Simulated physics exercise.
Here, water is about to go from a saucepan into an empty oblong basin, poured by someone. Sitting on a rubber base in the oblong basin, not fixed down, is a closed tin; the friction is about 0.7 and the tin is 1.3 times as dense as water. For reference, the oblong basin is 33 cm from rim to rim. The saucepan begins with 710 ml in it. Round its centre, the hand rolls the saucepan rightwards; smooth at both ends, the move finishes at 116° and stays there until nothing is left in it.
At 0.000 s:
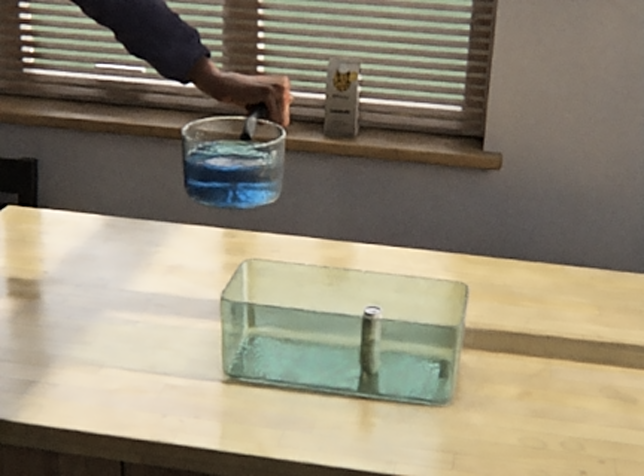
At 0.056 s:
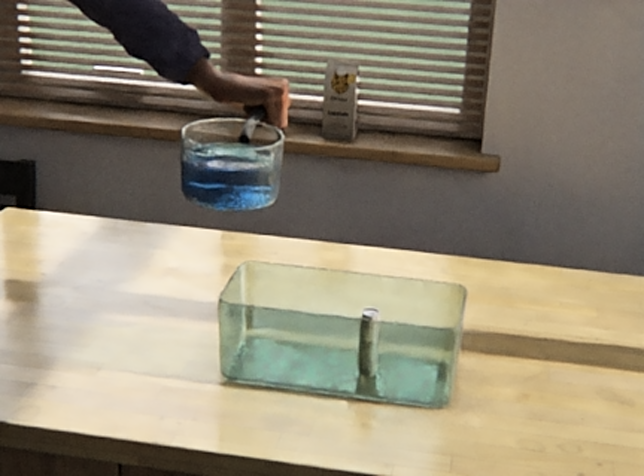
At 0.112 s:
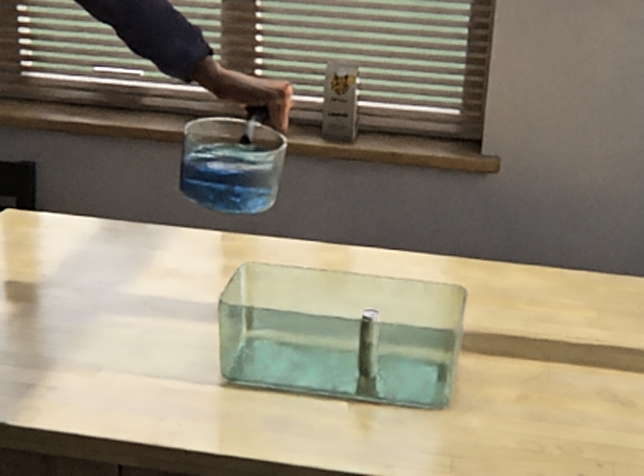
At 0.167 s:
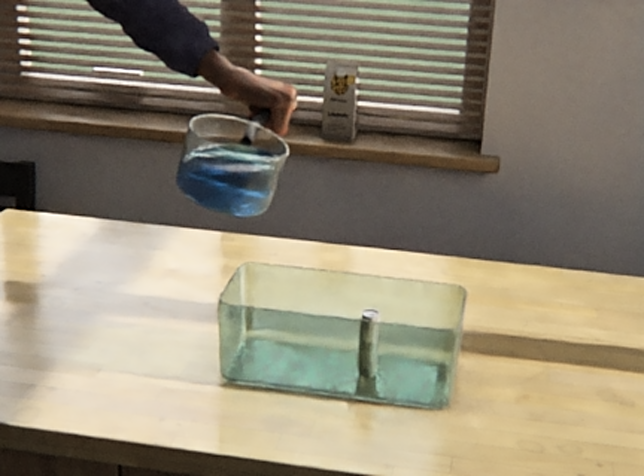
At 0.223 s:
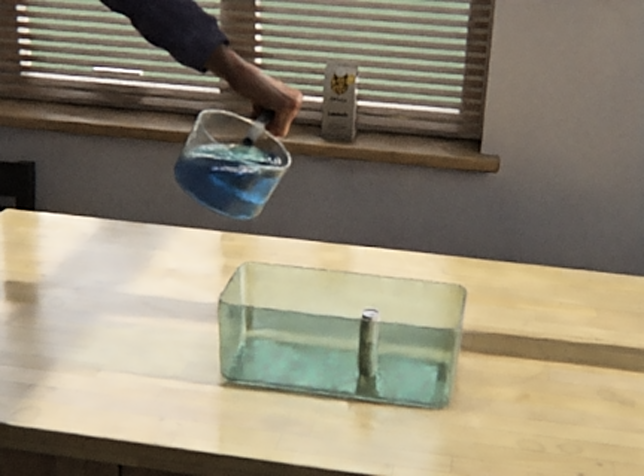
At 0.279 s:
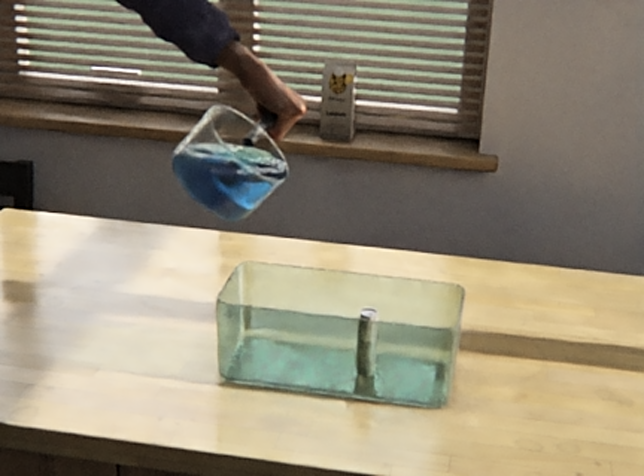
A dark-sleeved arm reaches in from the upper left, holding a clear glass saucepan of blue water above a wooden table, seen from slightly above in a room with slatted blinds. Below sits a pale green, see-through oblong basin with a small upright tin inside, and a small box stands on the windowsill. The hand steadily tilts the saucepan rightwards, the water shifting inside, while the view stays nearly still.
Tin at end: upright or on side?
Upright.
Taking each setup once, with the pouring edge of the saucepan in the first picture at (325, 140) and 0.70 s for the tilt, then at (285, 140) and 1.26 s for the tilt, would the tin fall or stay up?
Trial 1 - tin tips; trial 2 - tin stays standing.
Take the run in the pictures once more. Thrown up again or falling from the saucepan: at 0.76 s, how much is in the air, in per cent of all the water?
Near 10 percent.
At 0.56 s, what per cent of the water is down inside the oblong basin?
About 22%.
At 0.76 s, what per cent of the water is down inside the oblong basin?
Some 86 percent.
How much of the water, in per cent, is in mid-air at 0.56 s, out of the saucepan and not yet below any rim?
Near 48 per cent at that moment.
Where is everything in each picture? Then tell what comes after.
It leans 0°; its right rim is at (283, 138); the water meets the walls at (189, 149) and (281, 158); the oblong basin's rim runs from (232, 279) to (466, 306); the tin's top is at (373, 312), in the first frame.
It leans 2°; its right rim is at (282, 142); the water meets the walls at (187, 151) and (279, 160), in the second frame.
It leans 7°; its right rim is at (284, 148); the water meets the walls at (187, 152) and (280, 162), in the third frame.
It leans 16°; its right rim is at (286, 156); the water meets the walls at (187, 152) and (282, 164), in the fourth frame.
It leans 27°; its right rim is at (288, 166); the water meets the walls at (184, 152) and (285, 165), in the fifth frame.
It leans 40°; its right rim is at (285, 178); the water meets the walls at (178, 149) and (285, 168); 1 per cent is over the edge, in the sixth frame.
By 0.56 s the tilt is 104° and 31 per cent is still to pour; the tin stands where it began.
By 0.76 s the tilt is 116° and 4 per cent is still to pour; the tin stands where it began.
By 0.97 s the tilt is 116° and 0 per cent is still to pour; the tin stands where it began.
By 1.20 s the tilt is 116° and 0 per cent is still to pour; the tin stands where it began.
At rest the tin stands where it began.
